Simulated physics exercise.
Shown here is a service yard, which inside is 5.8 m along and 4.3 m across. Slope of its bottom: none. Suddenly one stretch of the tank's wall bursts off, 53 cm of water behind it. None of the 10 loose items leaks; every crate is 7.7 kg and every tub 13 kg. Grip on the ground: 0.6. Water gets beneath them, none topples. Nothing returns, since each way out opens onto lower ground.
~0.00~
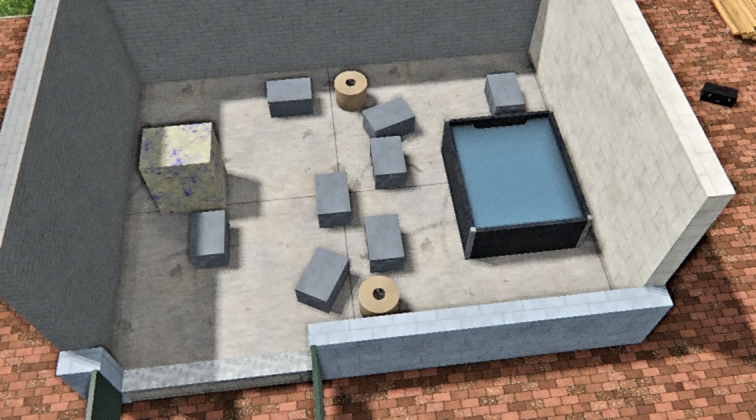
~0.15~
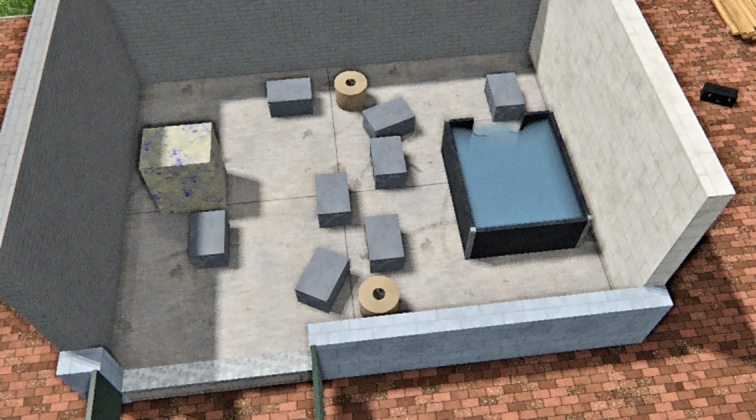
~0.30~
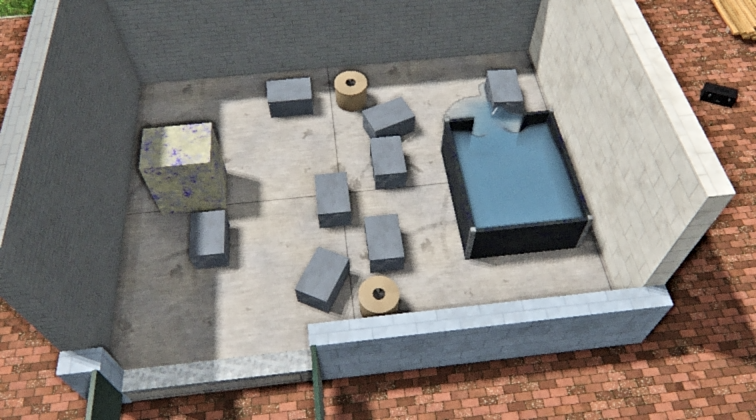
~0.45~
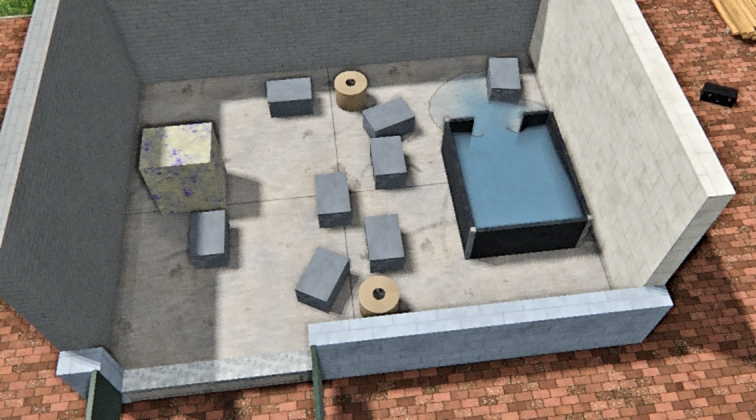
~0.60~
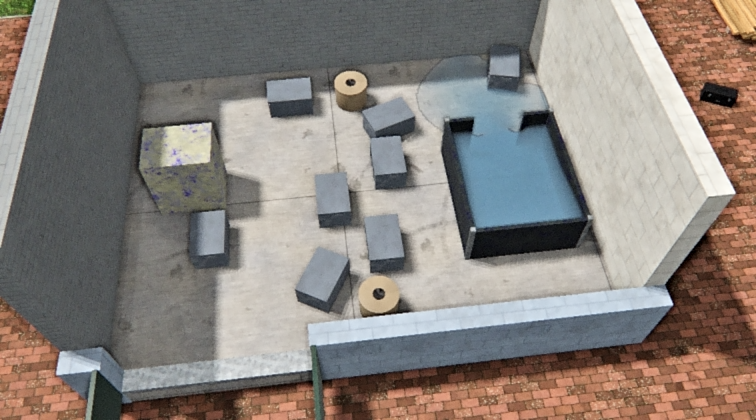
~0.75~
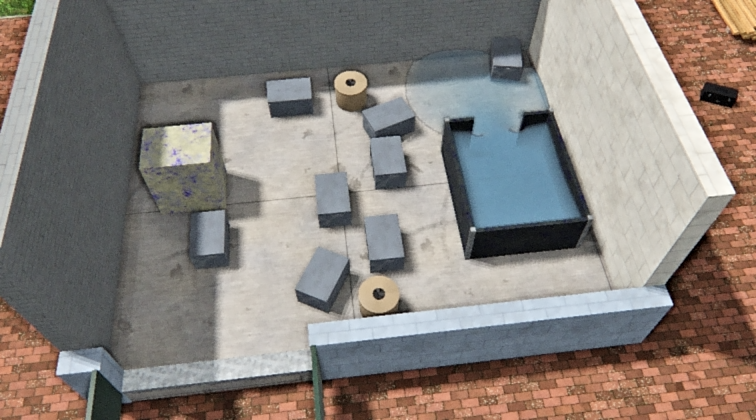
A walled yard held scattered grey crates, two tan tubs and a dark tank of water; the tank's back wall opened, water spread across the floor, and the nearest crate slid back a little.
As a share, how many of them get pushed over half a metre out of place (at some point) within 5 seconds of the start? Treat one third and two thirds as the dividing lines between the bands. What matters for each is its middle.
I expect under a third of them.
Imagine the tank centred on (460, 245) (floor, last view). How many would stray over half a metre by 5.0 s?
That gives 4 of them.
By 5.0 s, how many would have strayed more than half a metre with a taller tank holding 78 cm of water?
In that case 3 of them.
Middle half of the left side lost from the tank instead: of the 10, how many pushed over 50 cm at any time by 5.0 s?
Count: 6.
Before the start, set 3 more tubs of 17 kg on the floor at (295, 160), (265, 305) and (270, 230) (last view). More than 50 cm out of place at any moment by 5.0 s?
Within it, within it, within it.
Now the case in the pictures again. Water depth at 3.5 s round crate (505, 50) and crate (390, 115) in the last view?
Close to 13 and 2 centimetres.
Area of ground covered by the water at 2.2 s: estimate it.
My estimate is roughly 8.0 m2.
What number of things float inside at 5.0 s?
Total: 1.
After 1.1 s 1 of 10 are over 50 cm from their spots; 1 afloat.
After 2.2 s 1 of 10 are over 50 cm from their spots; 1 afloat.
After 3.5 s 3 of 10 are over 50 cm from their spots; 1 afloat.
After 5.0 s 3 of 10 are over 50 cm from their spots, and 3 have been at some point; 1 afloat.
